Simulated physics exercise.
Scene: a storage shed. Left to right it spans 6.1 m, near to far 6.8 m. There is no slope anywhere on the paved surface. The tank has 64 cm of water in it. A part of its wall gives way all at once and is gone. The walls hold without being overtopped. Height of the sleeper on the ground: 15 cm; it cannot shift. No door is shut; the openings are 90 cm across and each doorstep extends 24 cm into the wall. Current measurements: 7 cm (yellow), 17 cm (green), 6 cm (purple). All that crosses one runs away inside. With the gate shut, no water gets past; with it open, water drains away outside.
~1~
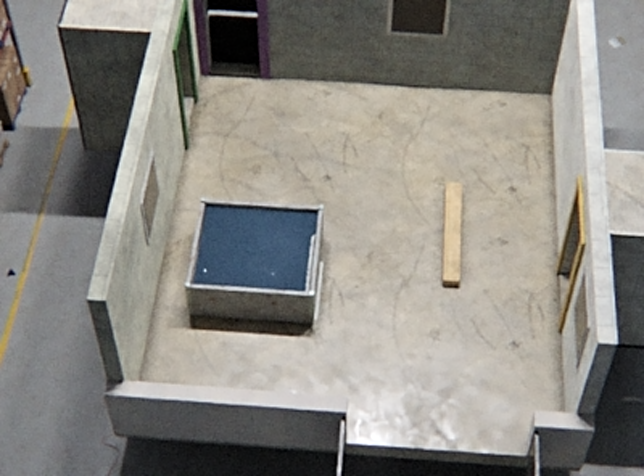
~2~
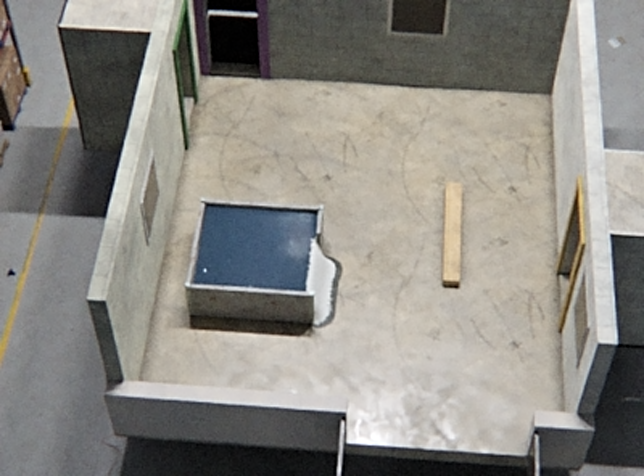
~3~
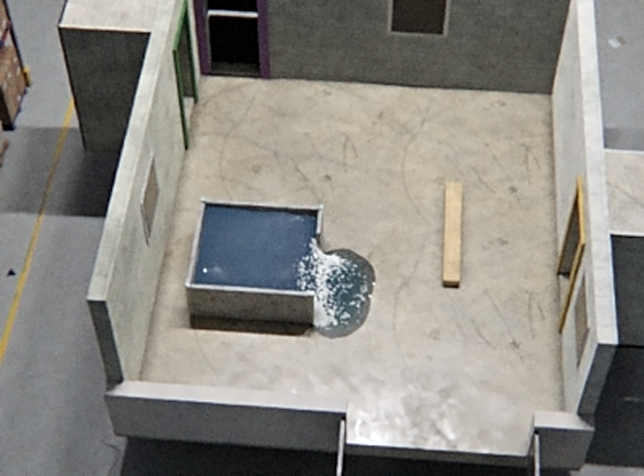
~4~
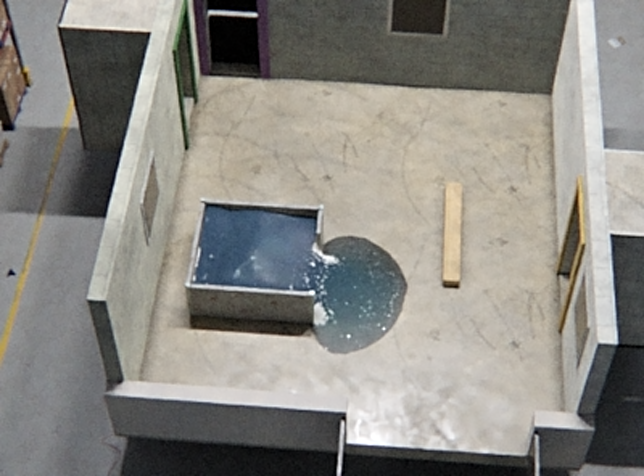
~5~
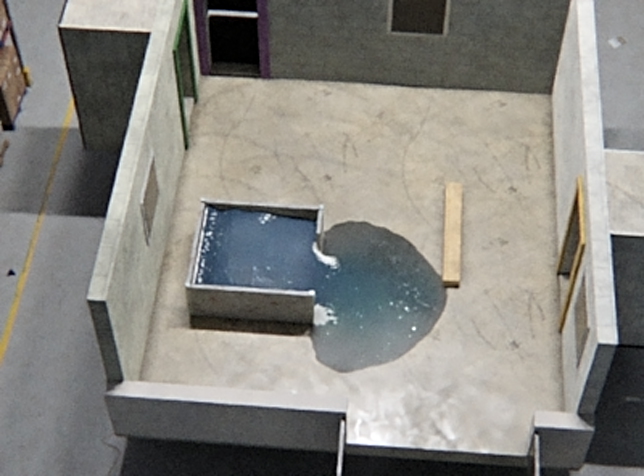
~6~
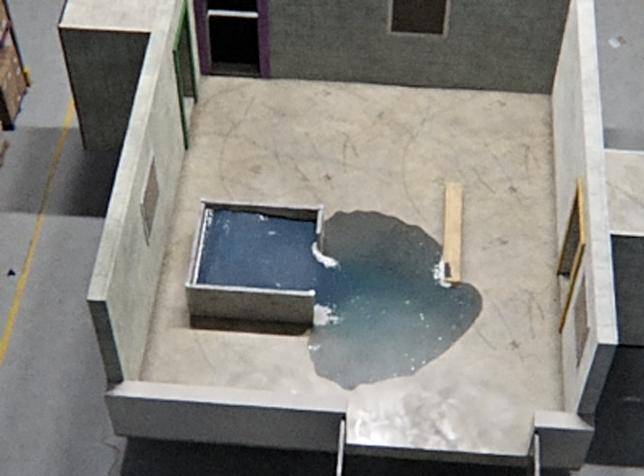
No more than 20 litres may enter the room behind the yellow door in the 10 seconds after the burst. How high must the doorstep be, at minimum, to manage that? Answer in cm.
At least 17 cm.
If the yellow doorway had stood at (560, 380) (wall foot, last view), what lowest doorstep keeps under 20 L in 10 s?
Minimum: About 15 cm.
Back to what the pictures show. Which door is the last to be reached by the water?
That's the green door.
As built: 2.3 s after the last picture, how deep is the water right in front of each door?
Yellow door 16 cm, green door 0 cm, purple door 0 cm.
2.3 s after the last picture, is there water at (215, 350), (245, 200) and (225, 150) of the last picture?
So, in order, I'd say stayed dry, then stayed dry, then stayed dry.
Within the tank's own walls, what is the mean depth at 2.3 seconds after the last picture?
Near 21 cm, averaged.
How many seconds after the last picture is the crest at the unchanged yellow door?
Roughly at 1.8 s.
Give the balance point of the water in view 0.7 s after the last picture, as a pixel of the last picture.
Roughly (318, 287).
Then, 0.7 s after the last picture water covers 25 % of the floor, deepest (32 cm) near (323, 299); 9 cm at the yellow door, 7 litres in over its 7 cm doorstep.
Then, 2.3 s after the last picture water covers 40 % of the floor, deepest (22 cm) near (556, 442); 16 cm at the yellow door, 102 litres in over its 7 cm doorstep.
Then, 9.3 s after the last picture water covers 70 % of the floor, deepest (6 cm) near (535, 169); 5 cm at the yellow door, 135 litres in over its 7 cm doorstep.
At the yellow door as built, the water peaked near 18 cm, 1.9 s after the last picture.
Run again over the same 10 s with other heights there, 37 litres in over 14.5 cm, 8 litres over 20 cm. The limit of 20 litres is kept from about 17 cm up.
